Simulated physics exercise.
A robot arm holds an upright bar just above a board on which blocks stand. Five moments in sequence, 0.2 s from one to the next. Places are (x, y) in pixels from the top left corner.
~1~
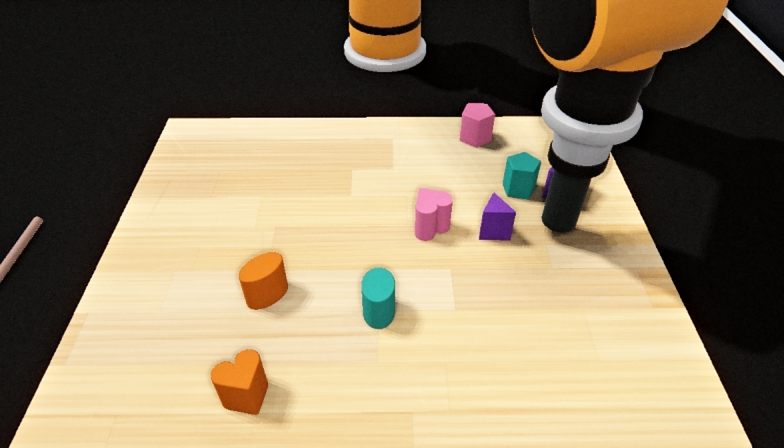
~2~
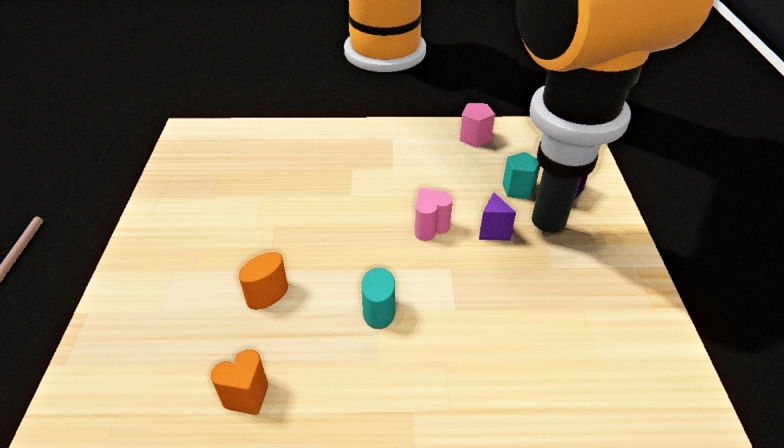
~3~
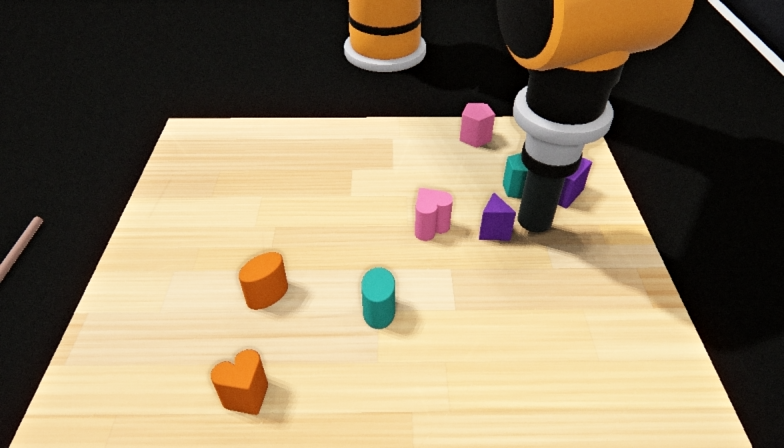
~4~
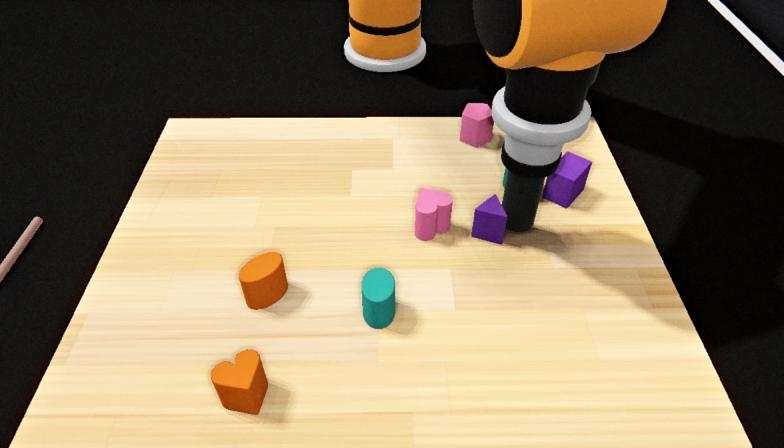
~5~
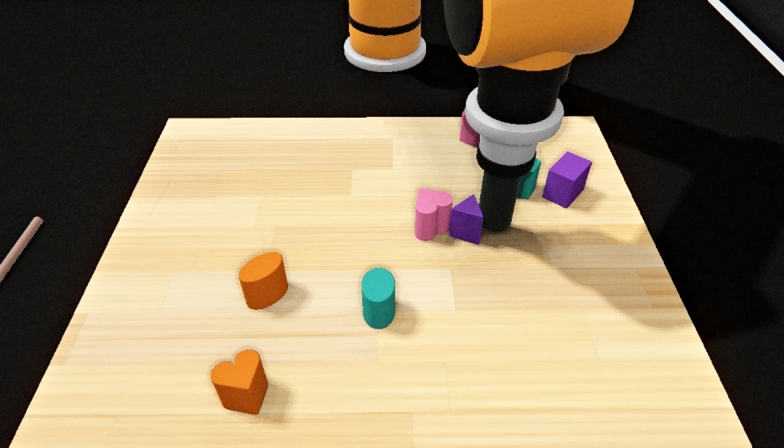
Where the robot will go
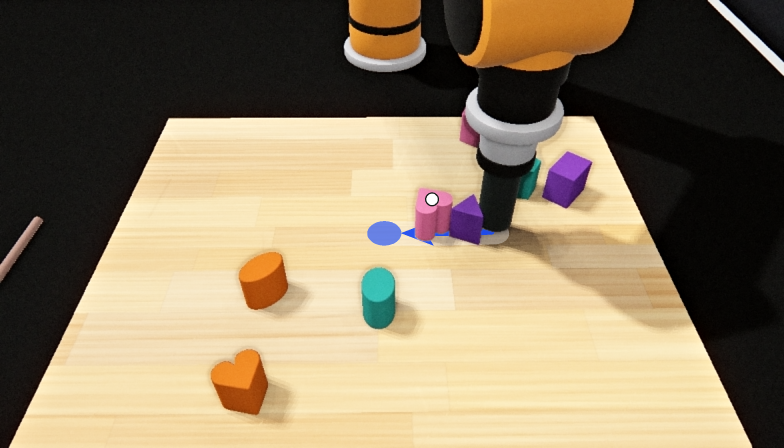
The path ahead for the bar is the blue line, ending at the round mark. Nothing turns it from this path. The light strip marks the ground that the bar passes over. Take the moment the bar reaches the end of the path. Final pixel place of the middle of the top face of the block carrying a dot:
It comes to (383, 184).
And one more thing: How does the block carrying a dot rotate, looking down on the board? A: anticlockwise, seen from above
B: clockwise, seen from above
The one that fits is B, clockwise, seen from above.
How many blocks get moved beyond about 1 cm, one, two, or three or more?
The number is two.
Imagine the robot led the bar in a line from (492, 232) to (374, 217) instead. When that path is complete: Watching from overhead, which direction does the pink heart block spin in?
Clockwise, looking down.
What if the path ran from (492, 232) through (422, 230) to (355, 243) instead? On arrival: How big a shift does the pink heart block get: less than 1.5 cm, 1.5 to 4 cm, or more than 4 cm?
Over 4 cm.
The line goes straight from (492, 232) to (384, 233); the dot is on the pink heart block.
The first path, step by step. One third of the way, bar (456, 222); pink heart block (418, 196); purple triangular piece (432, 211).
Two thirds of the way, bar (419, 222); pink heart block (397, 189); purple triangular piece (396, 215), turned 15° anticlockwise.
At the end, bar (384, 222); pink heart block (383, 184), turned 30° clockwise; purple triangular piece (367, 221), turned 50° anticlockwise; turquoise pentagonal block unmoved.
